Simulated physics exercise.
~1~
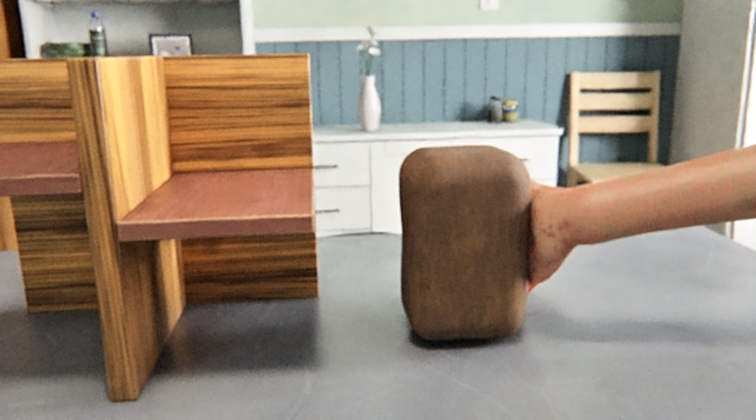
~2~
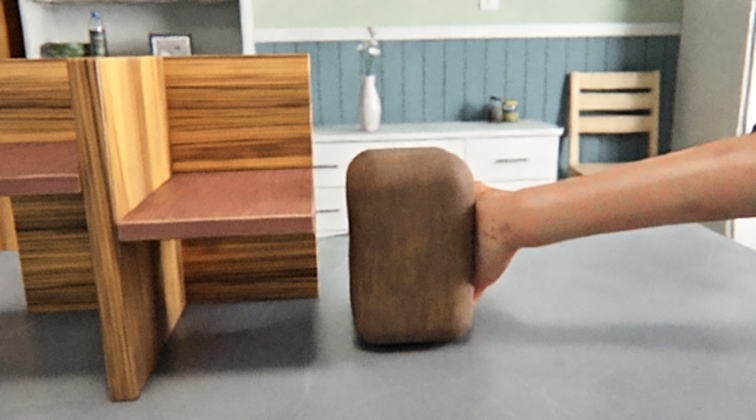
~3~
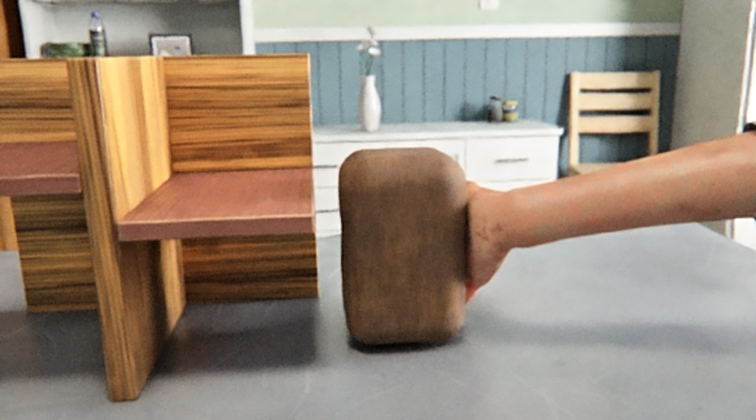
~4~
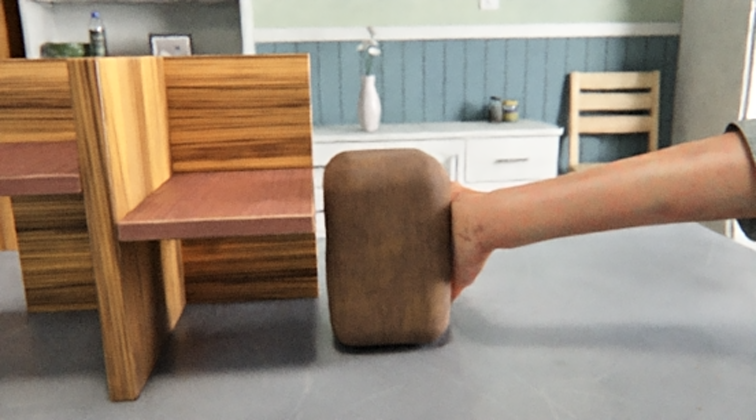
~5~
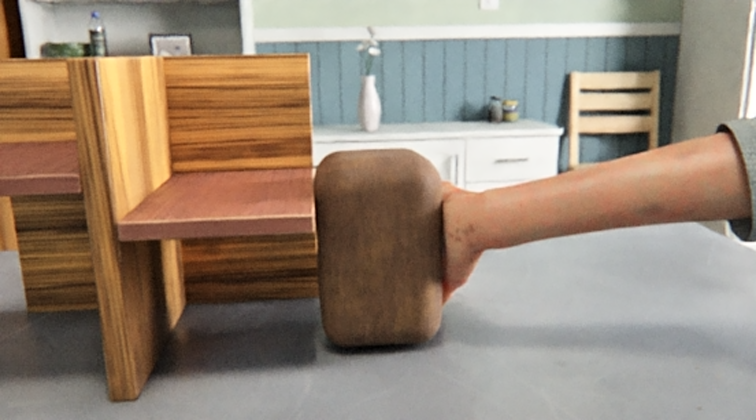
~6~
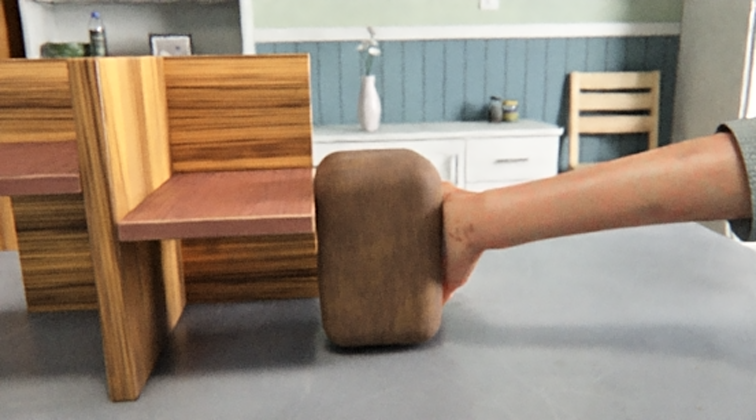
At first, a hand reaching in from the right holds a brown, rounded, loaf-like block upright on a grey tabletop, a short way from a wooden structure with reddish shelves. A white cabinet, a vase and a chair stand in the background. The hand pushes the block left across the table, closing much of the gap. It then slides more slowly toward the opening beneath the nearer shelf, which stays still. Too tall to pass under, the block catches at the shelf's edge and comes to rest there, with the hand still against its right side.
